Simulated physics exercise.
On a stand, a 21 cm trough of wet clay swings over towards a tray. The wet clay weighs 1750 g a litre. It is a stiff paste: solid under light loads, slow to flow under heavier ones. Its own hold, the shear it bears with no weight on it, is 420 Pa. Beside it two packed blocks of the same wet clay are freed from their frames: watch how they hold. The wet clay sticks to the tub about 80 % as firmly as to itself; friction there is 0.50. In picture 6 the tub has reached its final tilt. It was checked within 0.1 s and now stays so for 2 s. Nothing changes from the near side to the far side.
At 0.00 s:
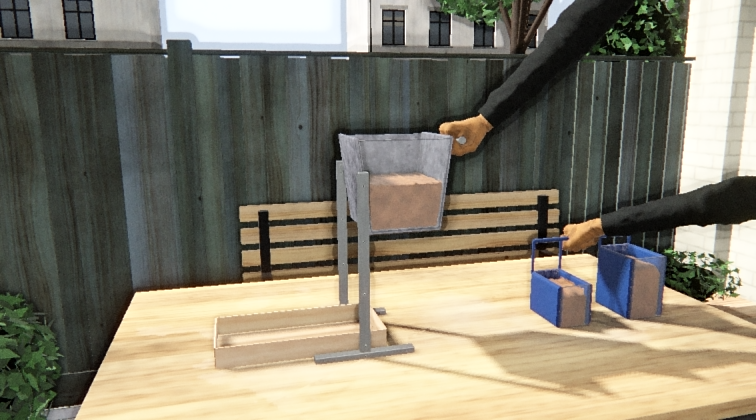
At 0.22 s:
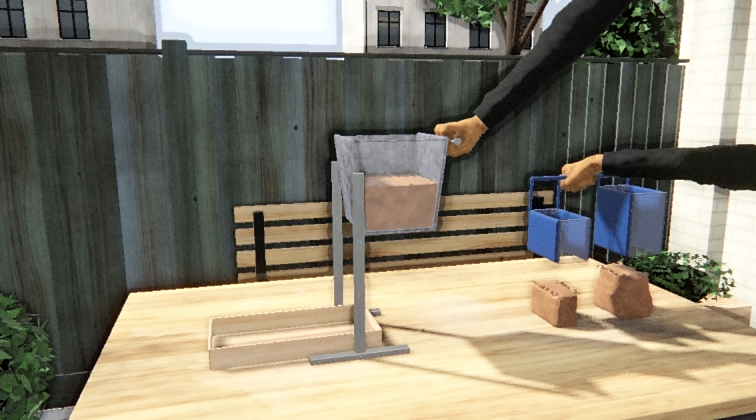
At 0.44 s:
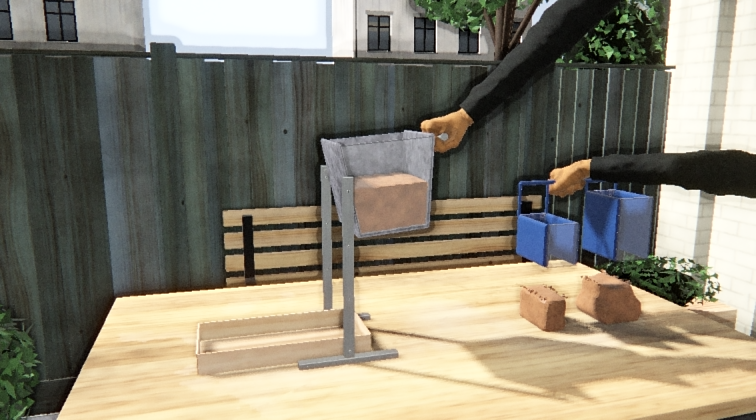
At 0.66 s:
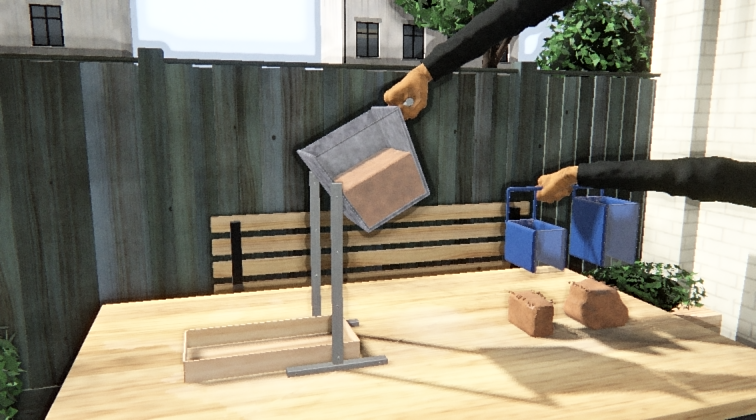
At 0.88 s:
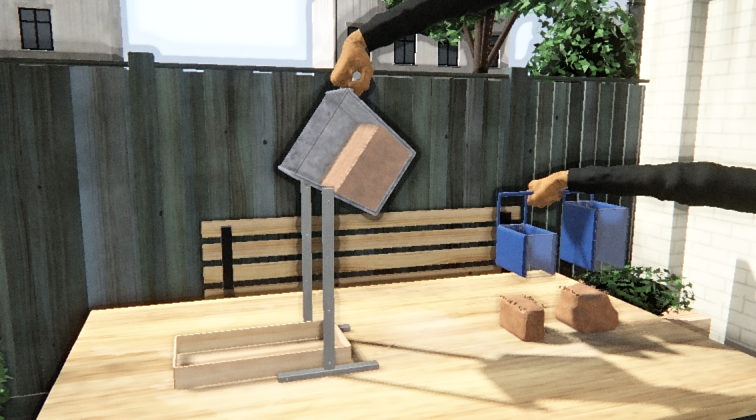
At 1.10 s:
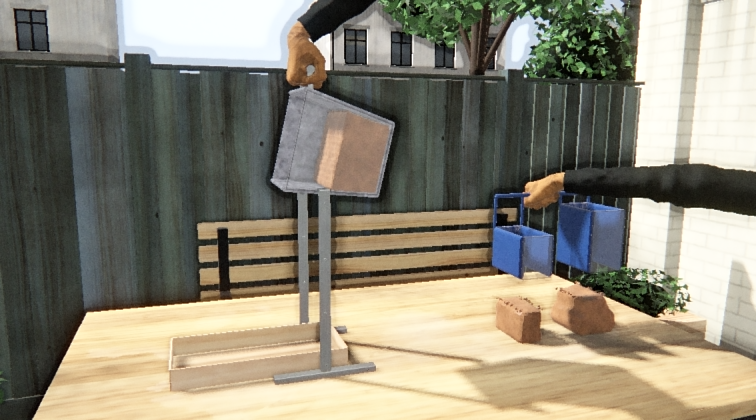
At first, a gloved hand holds a gray tub of brown clay upright on a stand while another lifts two blue molds off two clay blocks. The right-hand block slumps slightly, then the first hand swings the tub steeply over to the left, the clay still clinging inside.
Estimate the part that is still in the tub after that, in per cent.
Expect roughly 100 %.
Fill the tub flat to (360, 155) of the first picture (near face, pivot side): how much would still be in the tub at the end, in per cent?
It would be near 80 %.
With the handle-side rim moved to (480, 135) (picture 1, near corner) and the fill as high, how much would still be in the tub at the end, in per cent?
It would be near 95 %.
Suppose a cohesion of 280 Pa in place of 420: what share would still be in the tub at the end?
In that case some 100 per cent.
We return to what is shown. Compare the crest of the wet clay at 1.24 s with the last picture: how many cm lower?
Roughly 2 cm.
After 1.24 s, the tub is at 77 degrees and holds 100 %.
After 1.41 s, the tub is at 77 degrees and holds 100 %.
After 1.58 s, the tub is at 77 degrees and holds 100 %.
After 1.75 s, the tub is at 77 degrees and holds 100 %.
After 3.10 s, the tub is at 77 degrees and holds 100 %.
